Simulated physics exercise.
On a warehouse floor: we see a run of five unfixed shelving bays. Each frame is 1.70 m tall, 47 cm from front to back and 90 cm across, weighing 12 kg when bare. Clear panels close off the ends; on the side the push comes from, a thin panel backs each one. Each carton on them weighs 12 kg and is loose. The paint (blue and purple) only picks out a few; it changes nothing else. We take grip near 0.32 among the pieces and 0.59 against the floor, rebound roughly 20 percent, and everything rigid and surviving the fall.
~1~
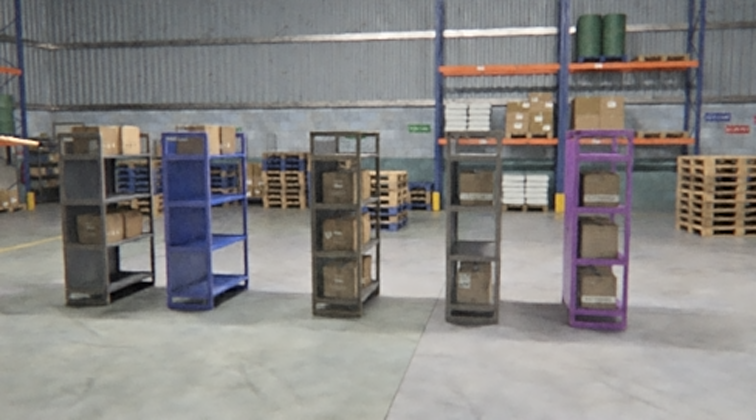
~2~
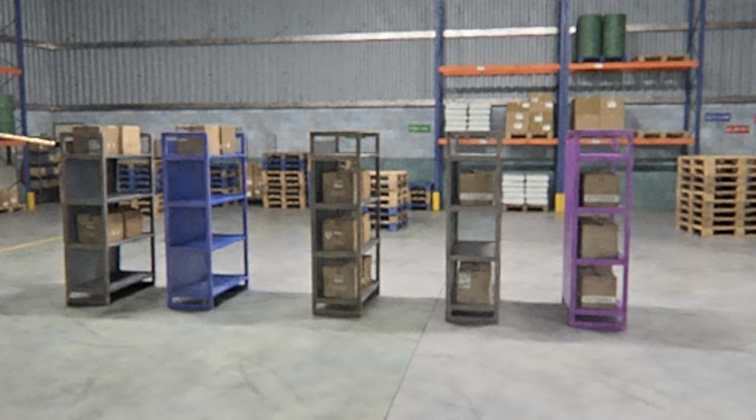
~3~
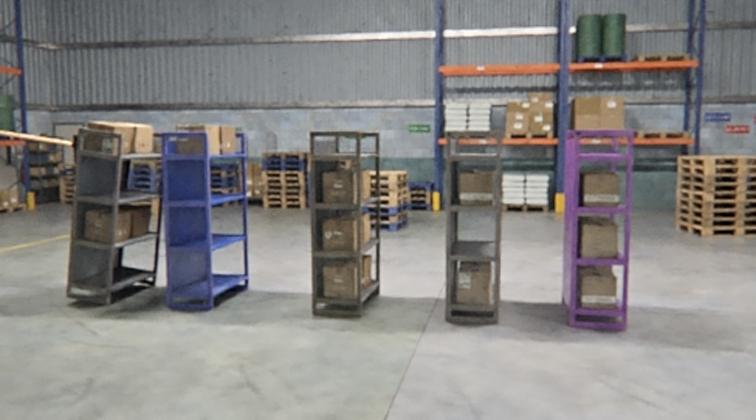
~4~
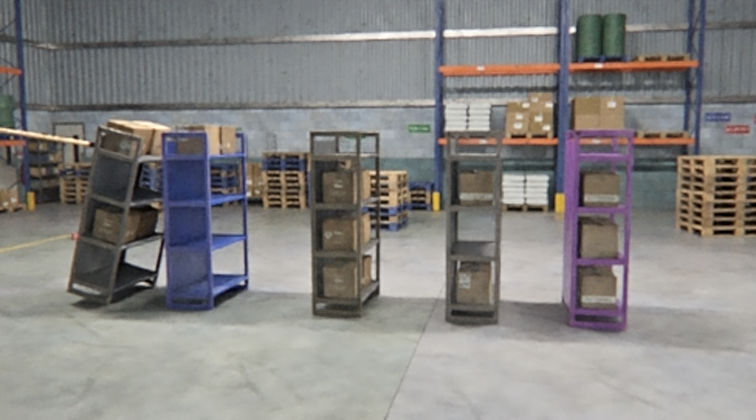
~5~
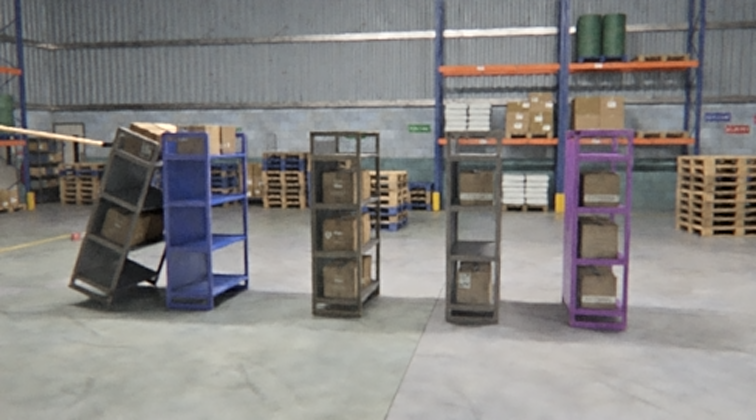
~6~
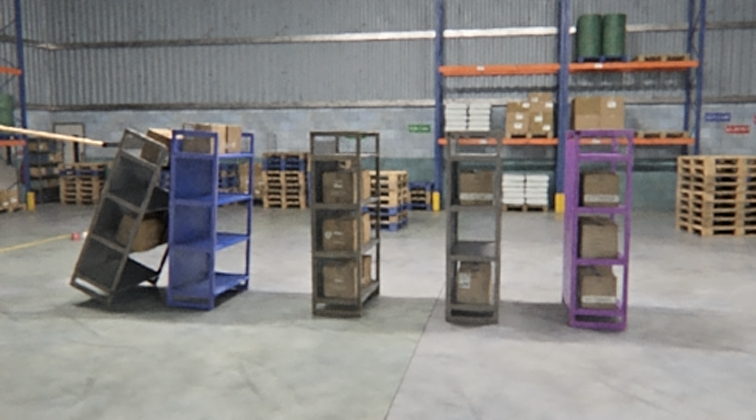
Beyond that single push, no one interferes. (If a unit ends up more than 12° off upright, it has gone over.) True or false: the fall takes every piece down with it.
True.
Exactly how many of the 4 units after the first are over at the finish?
That makes 4 in total.
Then, 0.56 s past the last view, 4 cartons spilt or dropped; 1 of the 4 other units over; blue unit 19° from how it stood.
Then, 1.26 s past the last view, 6 cartons spilt or dropped; 2 of the 4 other units over; blue unit 57° from how it stood.
Then, 1.90 s past the last view, 10 cartons spilt or dropped; 4 of the 4 other units over; blue unit 66° from how it stood; purple unit 14° from how it stood.
Then, 2.52 s past the last view, 16 cartons spilt or dropped; 4 of the 4 other units over; purple unit lying flat; blue unit 67° from how it stood.
In the end, 16 cartons spilt or dropped; 4 of the 4 other units over; purple unit lying flat; blue unit 67° from how it stood. Not one is left standing. From the last view, middles, purple unit near (734, 295), blue unit near (300, 248).
